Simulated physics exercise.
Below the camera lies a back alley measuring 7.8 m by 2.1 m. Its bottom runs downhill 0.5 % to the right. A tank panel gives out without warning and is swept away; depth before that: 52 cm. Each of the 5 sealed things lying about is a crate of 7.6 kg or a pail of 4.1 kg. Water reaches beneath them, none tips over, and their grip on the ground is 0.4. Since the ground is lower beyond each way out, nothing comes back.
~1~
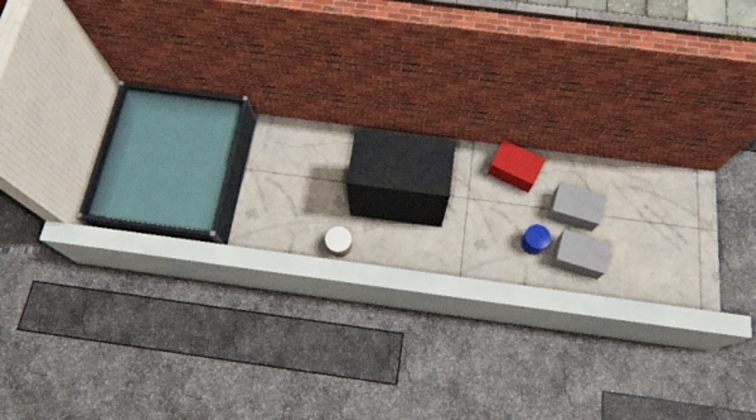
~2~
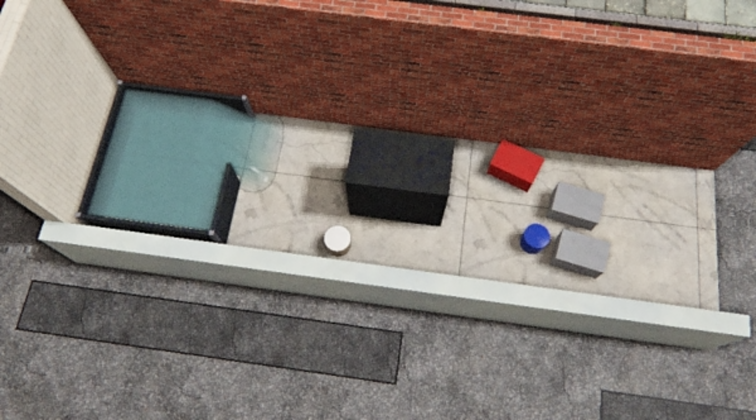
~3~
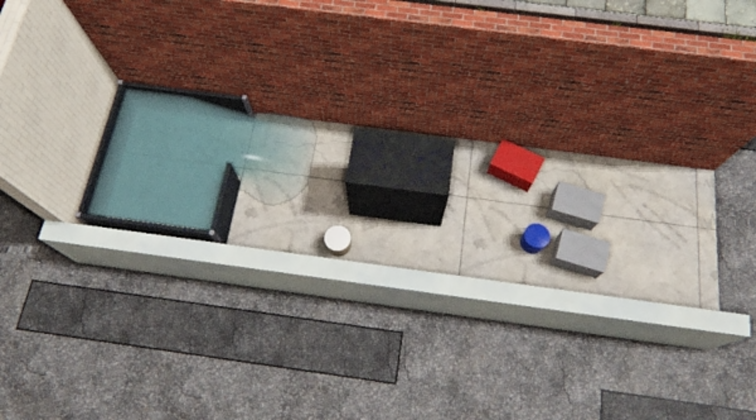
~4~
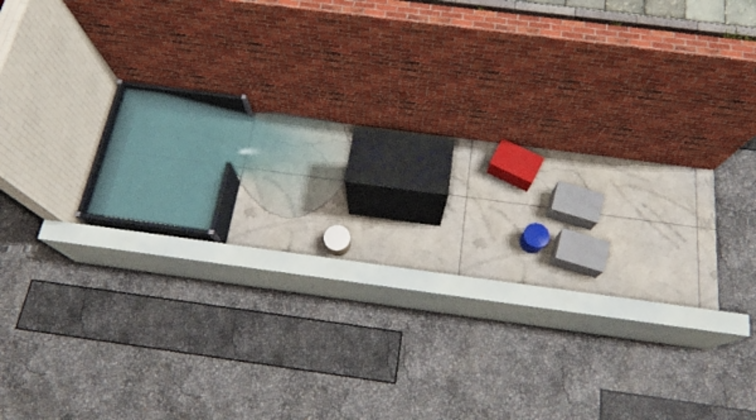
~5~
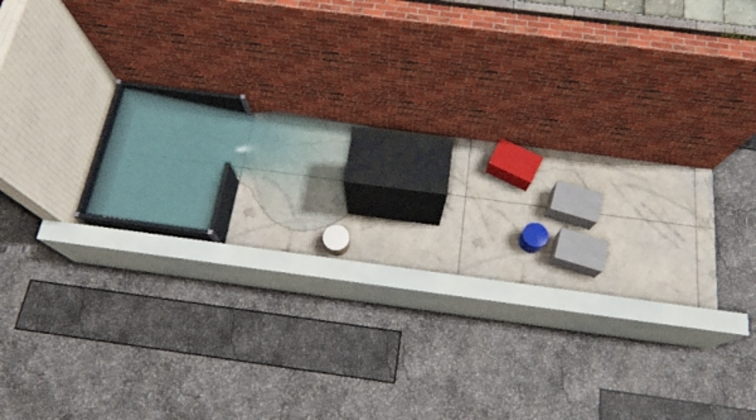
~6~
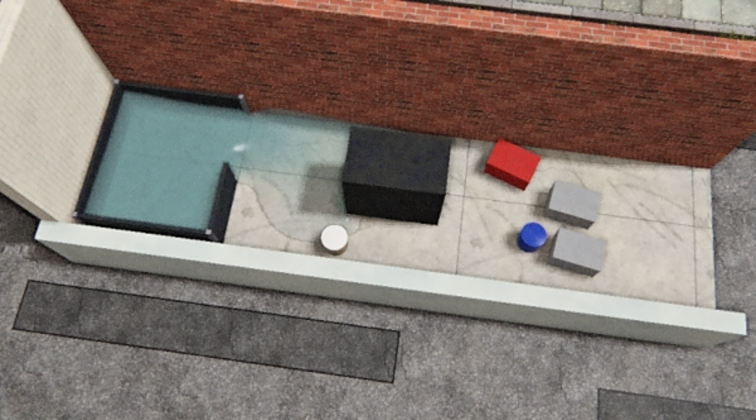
Part of the dark-framed tank's right side gave way, and bluish water spilled out across the pale alley floor, spreading thinly toward the big black box while the box and the smaller objects stayed put.
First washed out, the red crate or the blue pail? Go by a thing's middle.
The red one goes first.
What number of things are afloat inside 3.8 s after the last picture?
2.
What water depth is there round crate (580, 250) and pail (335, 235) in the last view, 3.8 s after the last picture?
First roughly 5 cm, second roughly 4 cm.
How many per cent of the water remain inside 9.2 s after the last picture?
Around 50 % of the water.
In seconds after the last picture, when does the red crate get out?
It should be at around 2.0 seconds.
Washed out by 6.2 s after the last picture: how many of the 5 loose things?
That makes 4 by then.
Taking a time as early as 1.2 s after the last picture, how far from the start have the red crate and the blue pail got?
About 80 and 0 cm by then.
Then, 1.2 s after the last picture the red crate is near (579, 167), 0.8 m from its start, afloat; the blue pail is near (534, 234), 0.0 m from its start, aground; 0 of 5 are out; 2 afloat.
Then, 3.8 s after the last picture the red crate has gone out (2.1 s after the last picture); the blue pail is near (619, 266), 1.1 m from its start, afloat; 2 of 5 are out; 2 afloat.
Then, 6.2 s after the last picture the red crate has gone out (2.1 s after the last picture); the blue pail has gone out (5.1 s after the last picture); 4 of 5 are out; 0 afloat.
Then, 9.2 s after the last picture the red crate has gone out (2.1 s after the last picture); the blue pail has gone out (5.1 s after the last picture); 4 of 5 are out; 0 afloat.
